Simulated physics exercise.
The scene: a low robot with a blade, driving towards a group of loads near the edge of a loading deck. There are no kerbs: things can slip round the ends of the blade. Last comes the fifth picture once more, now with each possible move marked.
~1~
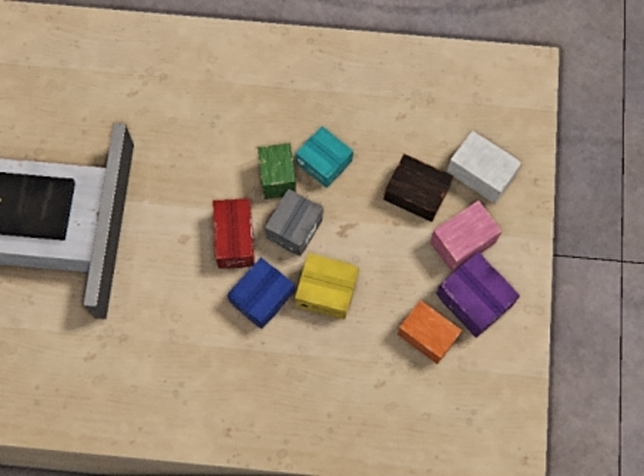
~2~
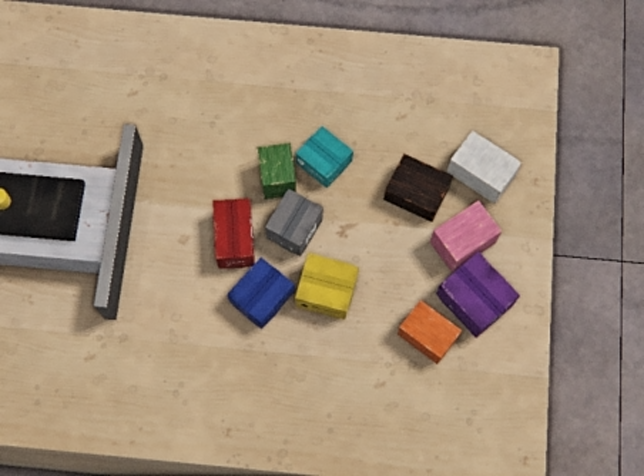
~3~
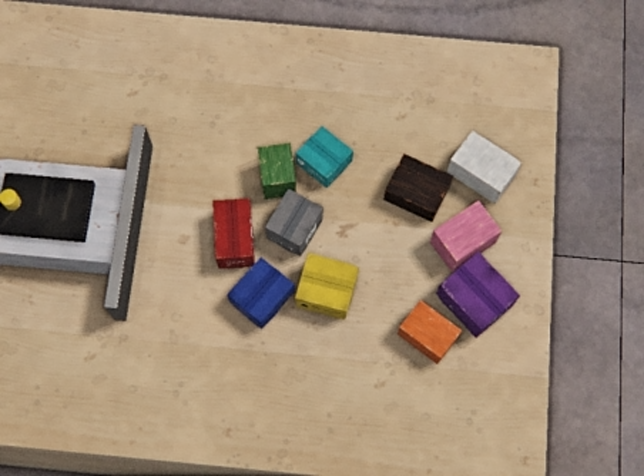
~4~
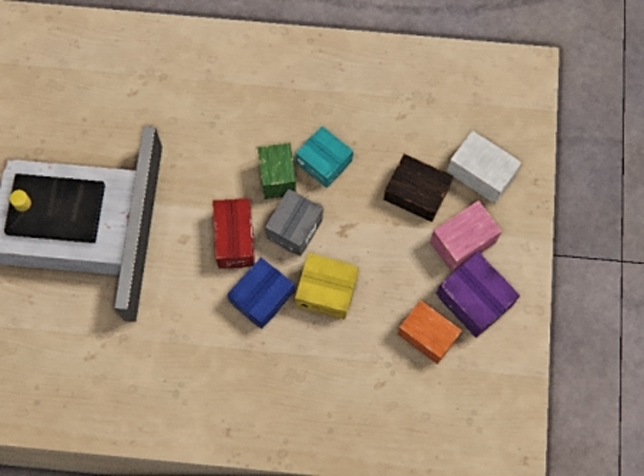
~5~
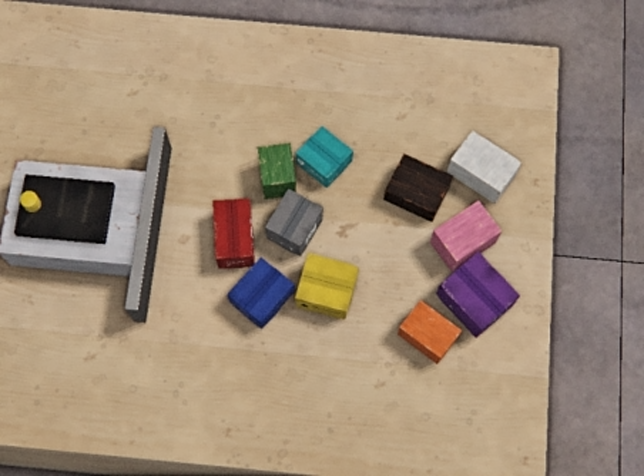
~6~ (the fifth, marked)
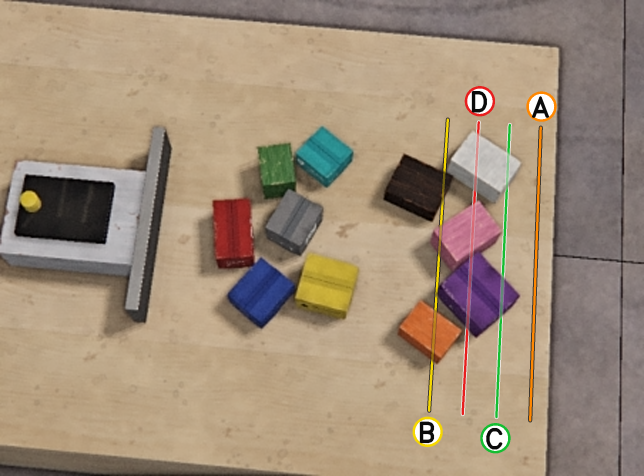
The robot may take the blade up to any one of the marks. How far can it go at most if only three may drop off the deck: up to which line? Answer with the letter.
It should halt at D.
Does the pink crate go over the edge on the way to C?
Yes.
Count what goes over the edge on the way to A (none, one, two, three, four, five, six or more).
Six or more.
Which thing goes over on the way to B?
The purple box goes over.
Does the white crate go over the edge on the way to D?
By then, no.
On the marked copy, A at (536, 268); B at (439, 259); C at (503, 265); D at (471, 262).
Taking D. A third of the way, robot (189, 220); blue parcel (294, 310); turquoise box (338, 159).
Two thirds of the way, robot (305, 230); purple box (514, 292); pink crate (497, 237).
When it is over, robot (397, 239); pink crate over the edge; purple box over the edge; two fallen.
As for the rest, A drops eight; B is within the limit but short; C drops five.
